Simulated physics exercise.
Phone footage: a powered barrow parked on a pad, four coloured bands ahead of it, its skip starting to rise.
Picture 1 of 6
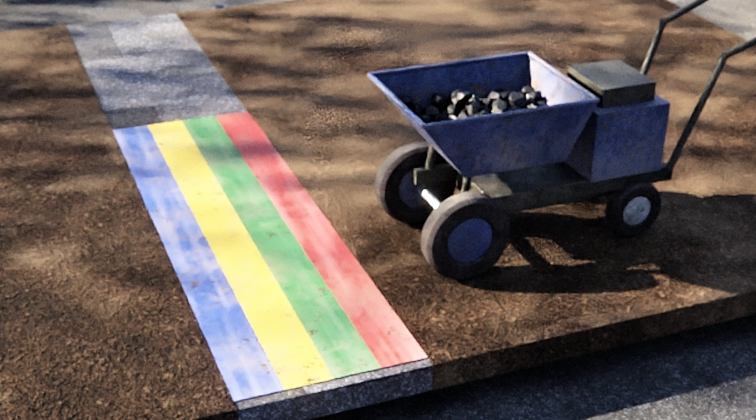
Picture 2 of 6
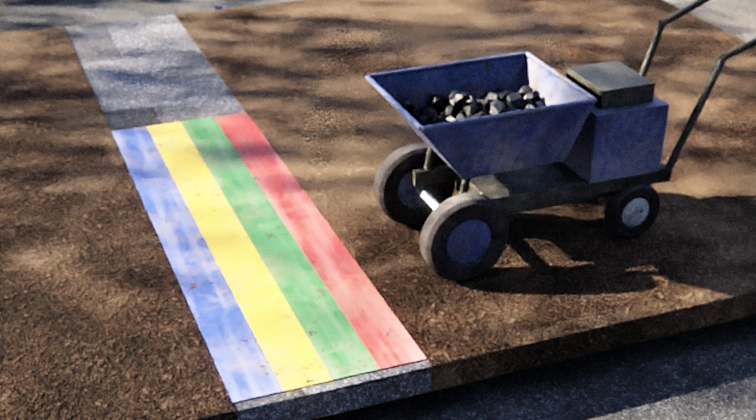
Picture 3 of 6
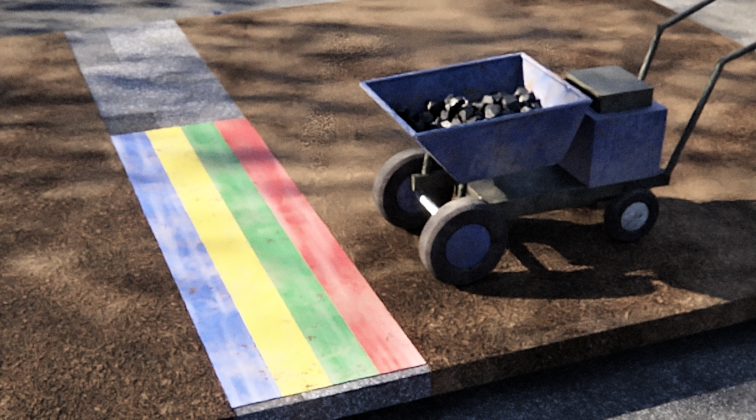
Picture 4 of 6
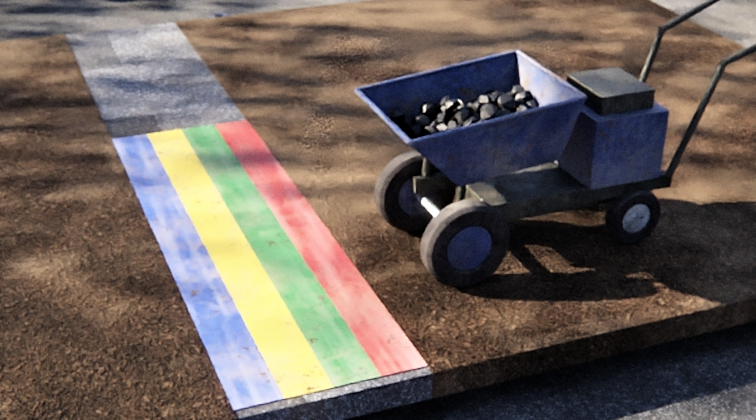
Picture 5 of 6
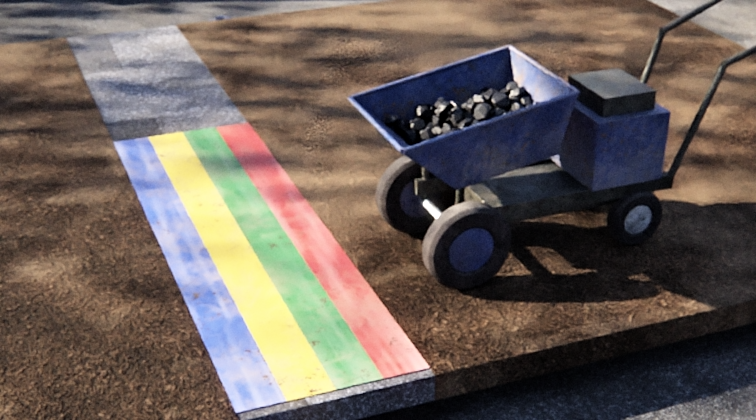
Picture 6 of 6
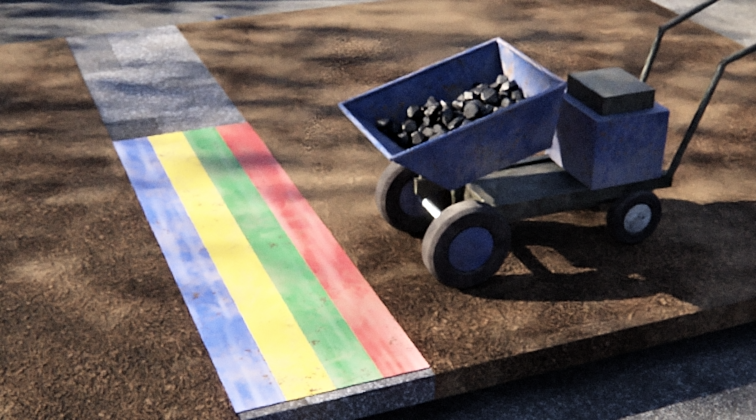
A blue skip full of dark lumps on a parked barrow rose at the back and tilted gradually forward to the left, facing blue, yellow, green and red bands, while the wheels stayed still.
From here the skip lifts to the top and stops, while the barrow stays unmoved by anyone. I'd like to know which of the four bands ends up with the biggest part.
The biggest part ends up on the green band.
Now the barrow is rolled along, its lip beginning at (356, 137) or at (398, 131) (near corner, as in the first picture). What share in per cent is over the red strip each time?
The first position yields around 0 per cent; the second yields around 0 per cent.
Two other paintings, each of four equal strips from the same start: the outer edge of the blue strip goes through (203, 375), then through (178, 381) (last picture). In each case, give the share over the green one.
The first gives around 30 %, the second around 40 %.
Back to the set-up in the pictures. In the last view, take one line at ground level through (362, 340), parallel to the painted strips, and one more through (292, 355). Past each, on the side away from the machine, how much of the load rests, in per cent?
About 60 percent, then about 20 percent.
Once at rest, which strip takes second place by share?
That yellow strip.
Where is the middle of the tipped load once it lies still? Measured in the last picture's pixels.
Around (278, 283), give or take.
Shortly afterwards, skip tipped steeply; the whole lot in the skip.
Next, skip tipped steeply; the bulk in the skip; a little over the green strip; only a few over the yellow strip.
Some moments later, skip tipped right over; near a third in the skip; only a few over the red strip; near a third over the green strip; near a quarter over the yellow strip; a little over the blue strip; only a few off the paint.
In the end, skip tipped right over; near a third in the skip; only a few over the red strip; near a third over the green strip; near a quarter over the yellow strip; a little over the blue strip; only a few off the paint.
